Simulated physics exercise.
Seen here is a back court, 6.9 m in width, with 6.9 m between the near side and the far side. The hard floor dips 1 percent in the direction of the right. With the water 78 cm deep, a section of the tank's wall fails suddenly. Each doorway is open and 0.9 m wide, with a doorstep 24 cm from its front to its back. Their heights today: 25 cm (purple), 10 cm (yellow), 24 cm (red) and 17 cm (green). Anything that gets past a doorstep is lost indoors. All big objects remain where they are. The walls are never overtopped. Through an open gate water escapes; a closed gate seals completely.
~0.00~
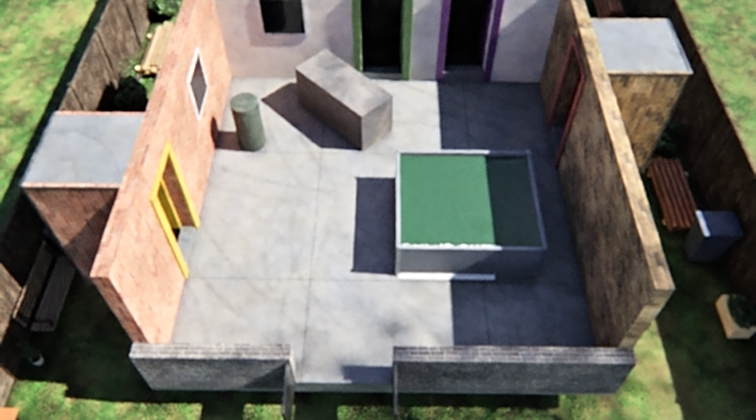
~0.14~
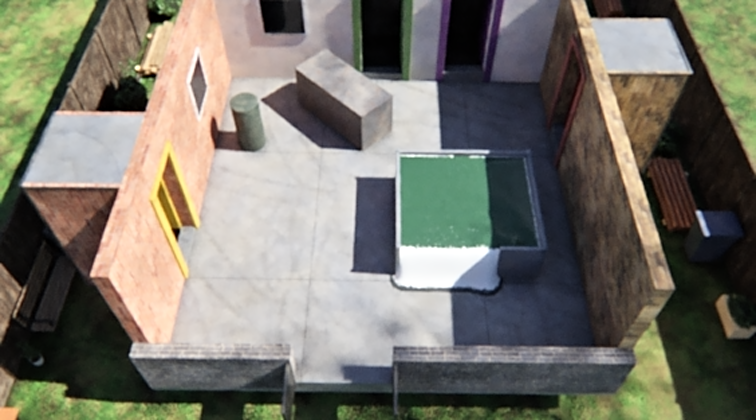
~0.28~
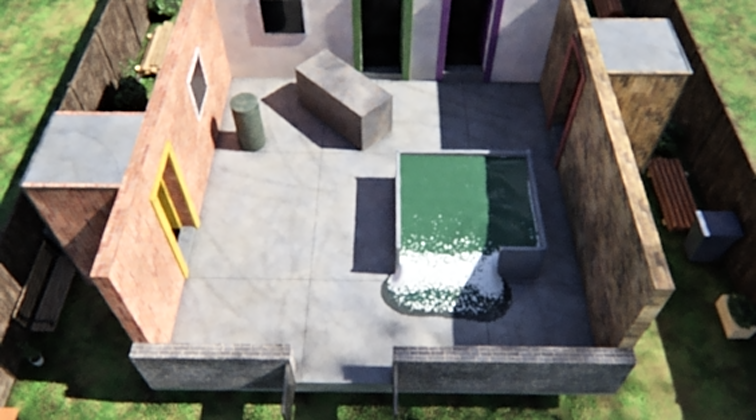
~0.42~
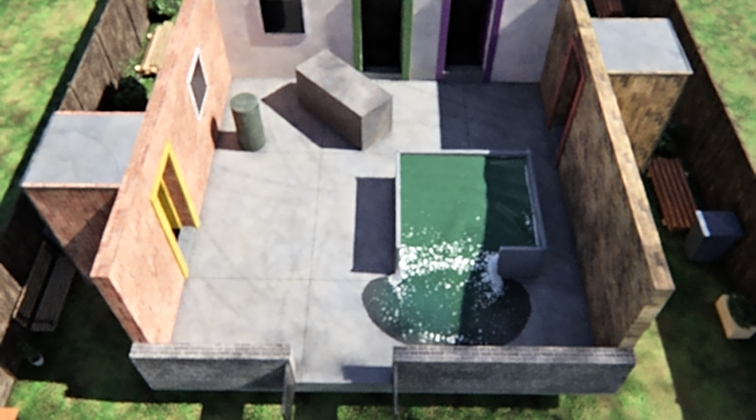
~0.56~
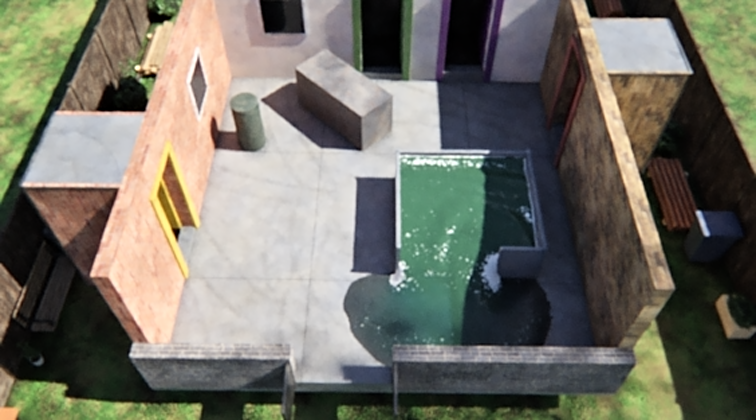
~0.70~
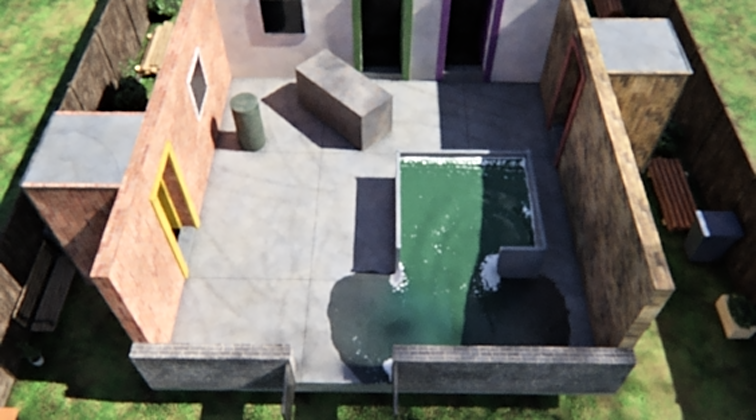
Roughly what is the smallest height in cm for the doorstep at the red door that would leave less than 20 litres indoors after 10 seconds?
Close to 6.5 cm.
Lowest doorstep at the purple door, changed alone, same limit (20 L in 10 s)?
At the purple door you'd want roughly 8.5 cm.
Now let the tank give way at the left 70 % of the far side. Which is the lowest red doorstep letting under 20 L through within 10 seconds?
About 13.0 cm.
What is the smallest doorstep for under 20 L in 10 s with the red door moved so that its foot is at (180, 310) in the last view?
Minimum: About 19 cm.
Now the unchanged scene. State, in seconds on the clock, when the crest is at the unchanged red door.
It peaks around 3.8 s.
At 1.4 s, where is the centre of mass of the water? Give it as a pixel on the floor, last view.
The water's centre is at about (459, 268).
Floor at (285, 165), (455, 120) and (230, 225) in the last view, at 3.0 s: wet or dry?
One by one: Clear, clear, clear.
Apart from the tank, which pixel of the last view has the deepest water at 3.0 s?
Near (598, 372).
After 1.4 s water covers 15 % of the floor, deepest (55 cm) near (439, 369); it has not reached the red door.
After 3.0 s water covers 35 % of the floor, deepest (42 cm) near (598, 372); 2 cm at the red door, 0 litres in over its 24 cm doorstep.
After 10.0 s water covers 95 % of the floor, deepest (14 cm) near (401, 87); 6 cm at the red door, 0 litres in over its 24 cm doorstep.
At the red door as built, the water arrived by 3.0 s and peaked near 12 cm at 3.8 s.
Run again over the same 10 s with other heights there, 27 litres in over 6 cm, 7 litres over 8.5 cm. The limit of 20 litres is kept from about 6.5 cm up.
